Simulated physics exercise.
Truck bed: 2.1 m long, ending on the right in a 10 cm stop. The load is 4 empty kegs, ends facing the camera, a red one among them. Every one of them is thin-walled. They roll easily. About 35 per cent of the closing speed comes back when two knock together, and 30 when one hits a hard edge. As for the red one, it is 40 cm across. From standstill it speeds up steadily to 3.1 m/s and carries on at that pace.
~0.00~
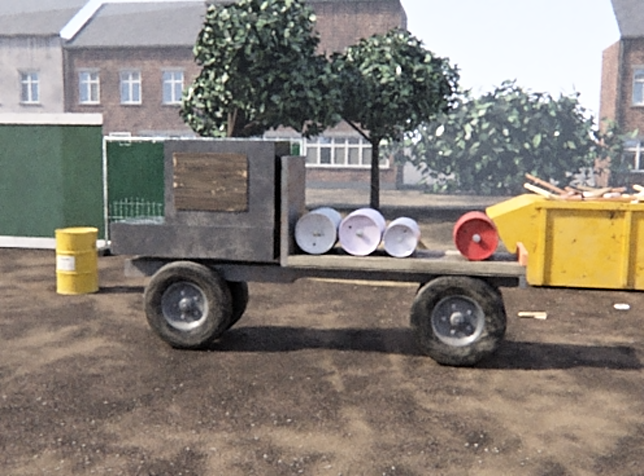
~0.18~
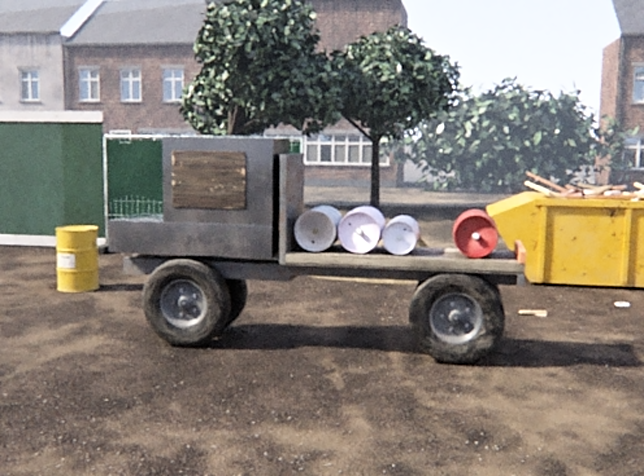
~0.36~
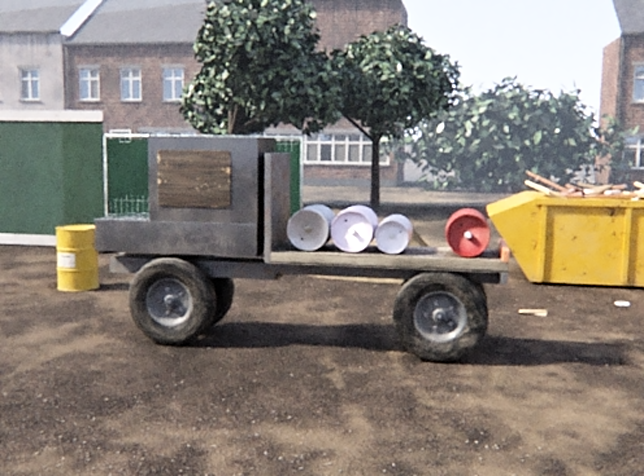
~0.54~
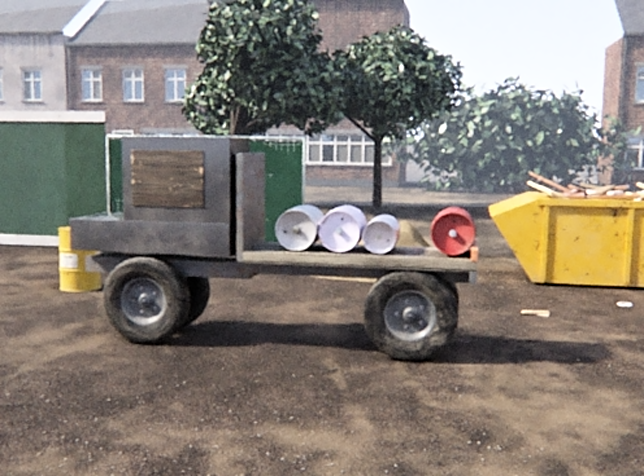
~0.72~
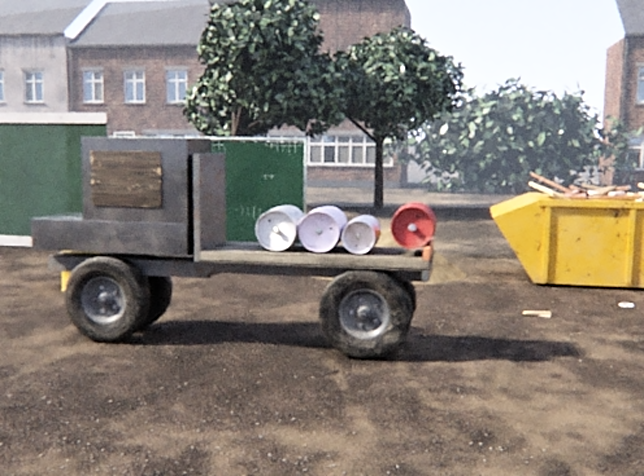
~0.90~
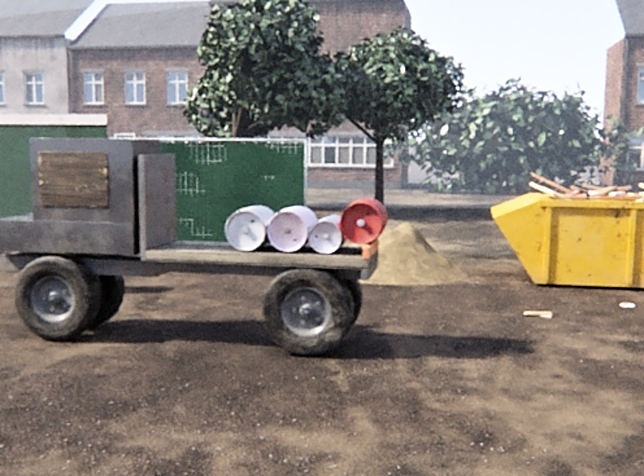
A flatbed truck pulls away left as three white kegs and a red one roll backward.
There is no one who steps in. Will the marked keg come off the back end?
Result for the red one: It comes off the back.
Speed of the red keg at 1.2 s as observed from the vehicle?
Its speed is roughly 0.8 m/s.
Then, 1.2 s in, red is going over the tail; 1 over the tail so far.
Then, 1.4 s in, red is going over the tail; 1 over the tail so far.
In the end (2.2 s), red is over the tail and down; 1 over the tail so far.
